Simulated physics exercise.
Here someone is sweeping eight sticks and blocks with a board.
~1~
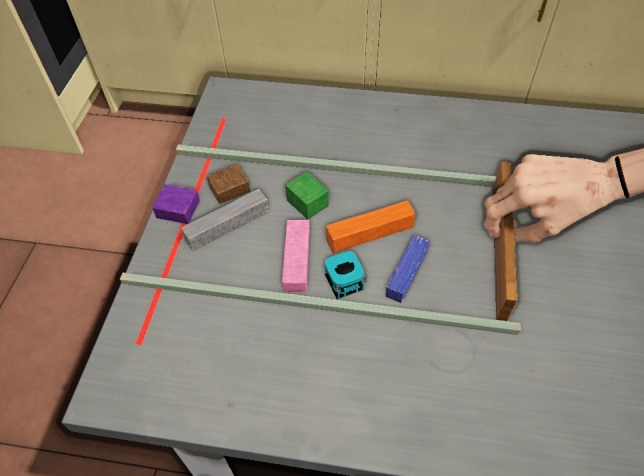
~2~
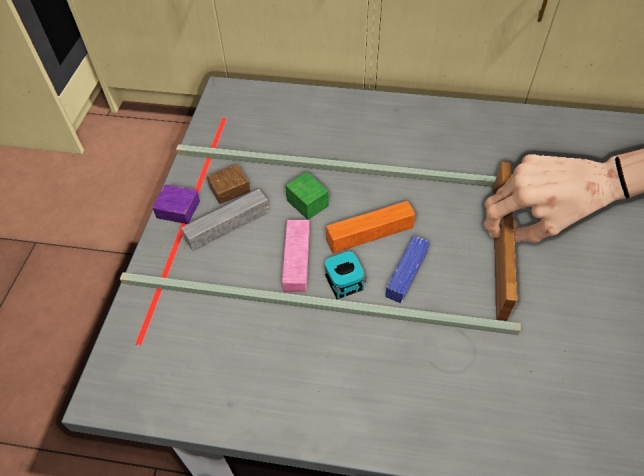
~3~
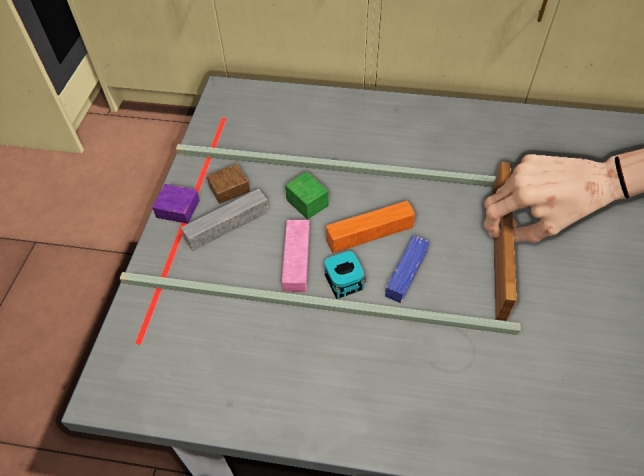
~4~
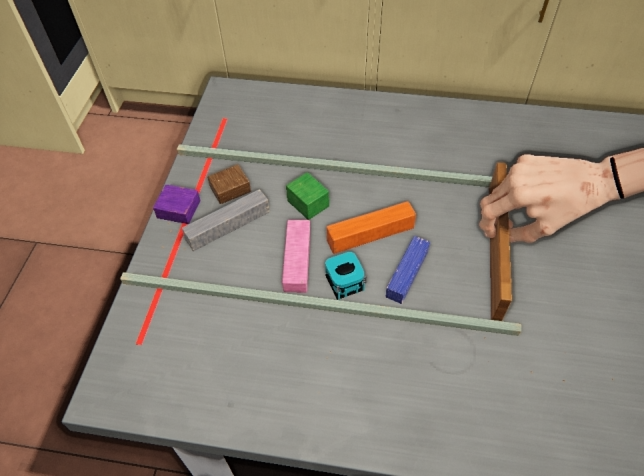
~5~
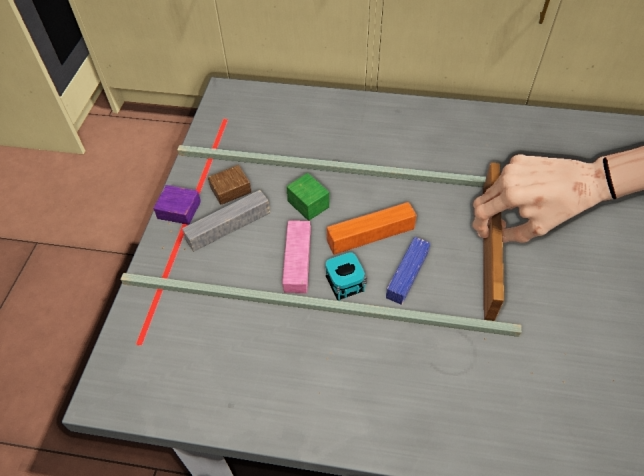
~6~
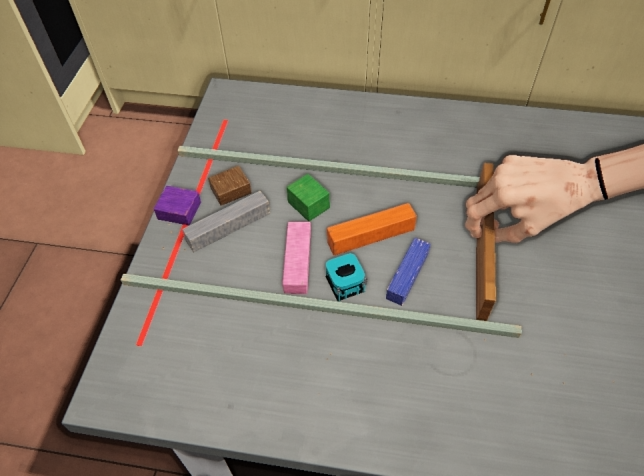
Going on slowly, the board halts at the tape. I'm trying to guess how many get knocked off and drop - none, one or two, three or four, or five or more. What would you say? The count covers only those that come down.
I would say three or four.
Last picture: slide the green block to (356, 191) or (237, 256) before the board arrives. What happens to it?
Taken in order, it keeps its place and then does not stay.
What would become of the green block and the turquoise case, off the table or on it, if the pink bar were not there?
Outcome for the green block: It stays; for the turquoise case: It stays.
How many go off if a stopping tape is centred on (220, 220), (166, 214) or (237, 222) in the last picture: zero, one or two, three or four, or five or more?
Just one or two; five or more; 1 or 2.
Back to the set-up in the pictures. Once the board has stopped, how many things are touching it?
It touches 3.
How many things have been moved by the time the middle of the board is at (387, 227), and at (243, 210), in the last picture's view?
Note: First position 4; second position 8.
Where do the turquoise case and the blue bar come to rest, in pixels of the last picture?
Same order as the question: First (136, 255), second (166, 244).
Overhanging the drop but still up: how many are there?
It's 2.
A little later, none off yet; purple block at rest near (178, 206); brown block at rest near (230, 185); grey bar at rest near (227, 221).
Next, none off yet; purple block shifted a little near (171, 194); brown block at rest near (230, 184); grey bar shifted a little near (213, 206).
When it is over, the number that fall off is three or four; down, pink bar, grey bar, brown block and purple block.
